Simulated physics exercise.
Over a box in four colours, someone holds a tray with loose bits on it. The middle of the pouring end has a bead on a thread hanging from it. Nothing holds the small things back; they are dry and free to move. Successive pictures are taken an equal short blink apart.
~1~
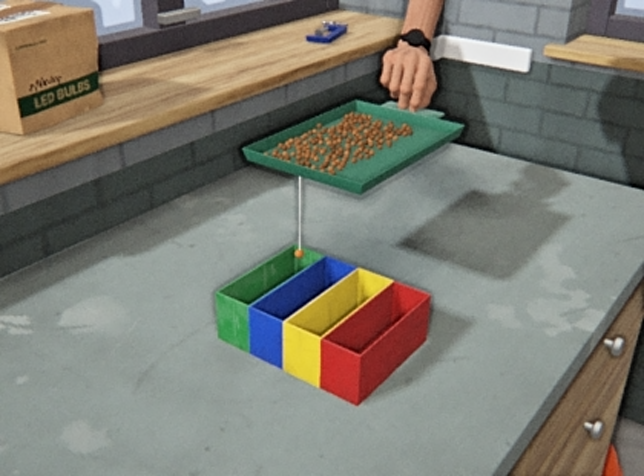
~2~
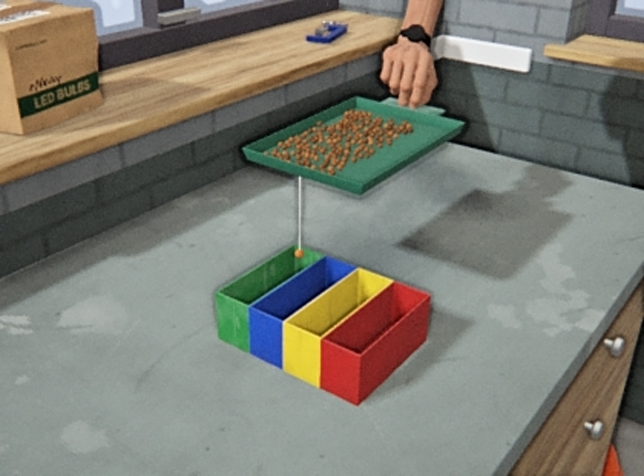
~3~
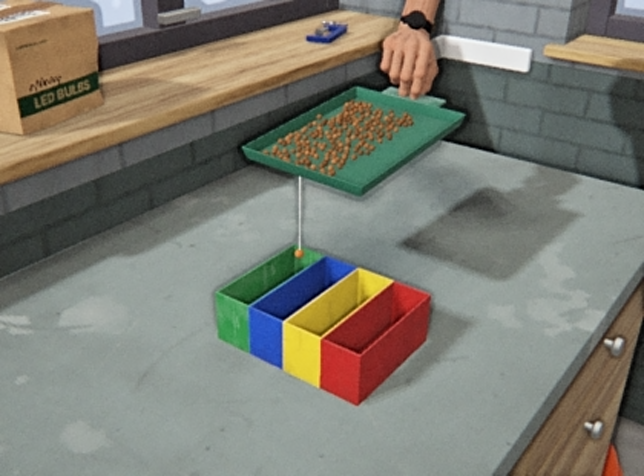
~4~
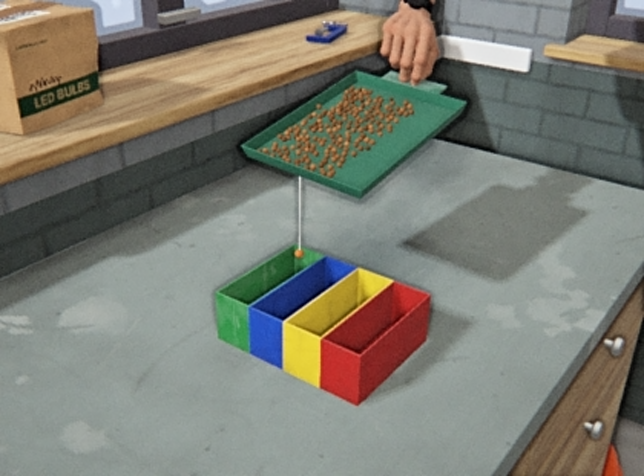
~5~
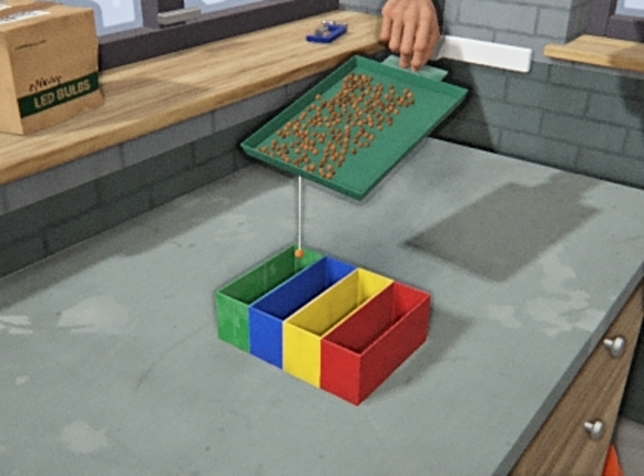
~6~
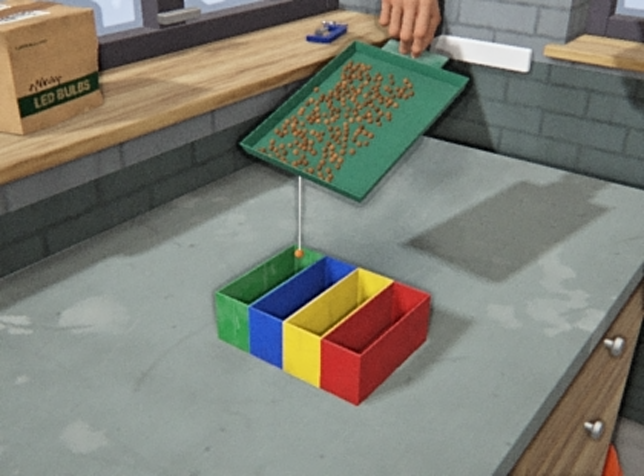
A green tray of small brown balls tilting gradually as a hand raises its handle end above a four-coloured box.
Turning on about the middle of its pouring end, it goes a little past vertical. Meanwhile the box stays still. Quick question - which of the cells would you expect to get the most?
I would expect the yellow cell to get the most.
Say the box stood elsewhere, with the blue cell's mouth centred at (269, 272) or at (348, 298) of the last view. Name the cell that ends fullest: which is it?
First try: That red cell; second try: The cell in blue.
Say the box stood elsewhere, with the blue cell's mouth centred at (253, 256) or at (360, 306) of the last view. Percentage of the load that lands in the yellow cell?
You'd end up with around 0 per cent and then around 0 per cent.
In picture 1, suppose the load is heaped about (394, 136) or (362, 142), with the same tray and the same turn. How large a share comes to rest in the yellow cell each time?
From the first start you get 70 in a hundred, from the second 70 in a hundred.
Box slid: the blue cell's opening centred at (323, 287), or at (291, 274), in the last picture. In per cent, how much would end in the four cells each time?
Result, in turn: 100 %, 100 %.
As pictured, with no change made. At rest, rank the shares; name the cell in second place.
Second place goes to the blue cell.
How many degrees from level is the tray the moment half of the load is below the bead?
The angle is roughly 90° at that point.
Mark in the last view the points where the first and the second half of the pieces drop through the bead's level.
Roughly (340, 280) first, then roughly (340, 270).
Soon, tray tipped steeply; about two thirds on the tray; a small part in the yellow cell; a stray few in the blue cell; a stray few in the red cell; about a quarter falling or outside the box.
A while on, tray tipped past a quarter turn; a stray few on the tray; about half in the yellow cell; about a quarter in the blue cell; a small part in the red cell; a stray few in the green cell; a small part falling or outside the box.
Towards the end, tray tipped past a quarter turn; about two thirds in the yellow cell; about a third in the blue cell; a small part in the red cell; a stray few in the green cell; a stray few falling or outside the box.
Finally, tray tipped past a quarter turn; about two thirds in the yellow cell; about a third in the blue cell; a small part in the red cell; a stray few in the green cell; a stray few outside the box.
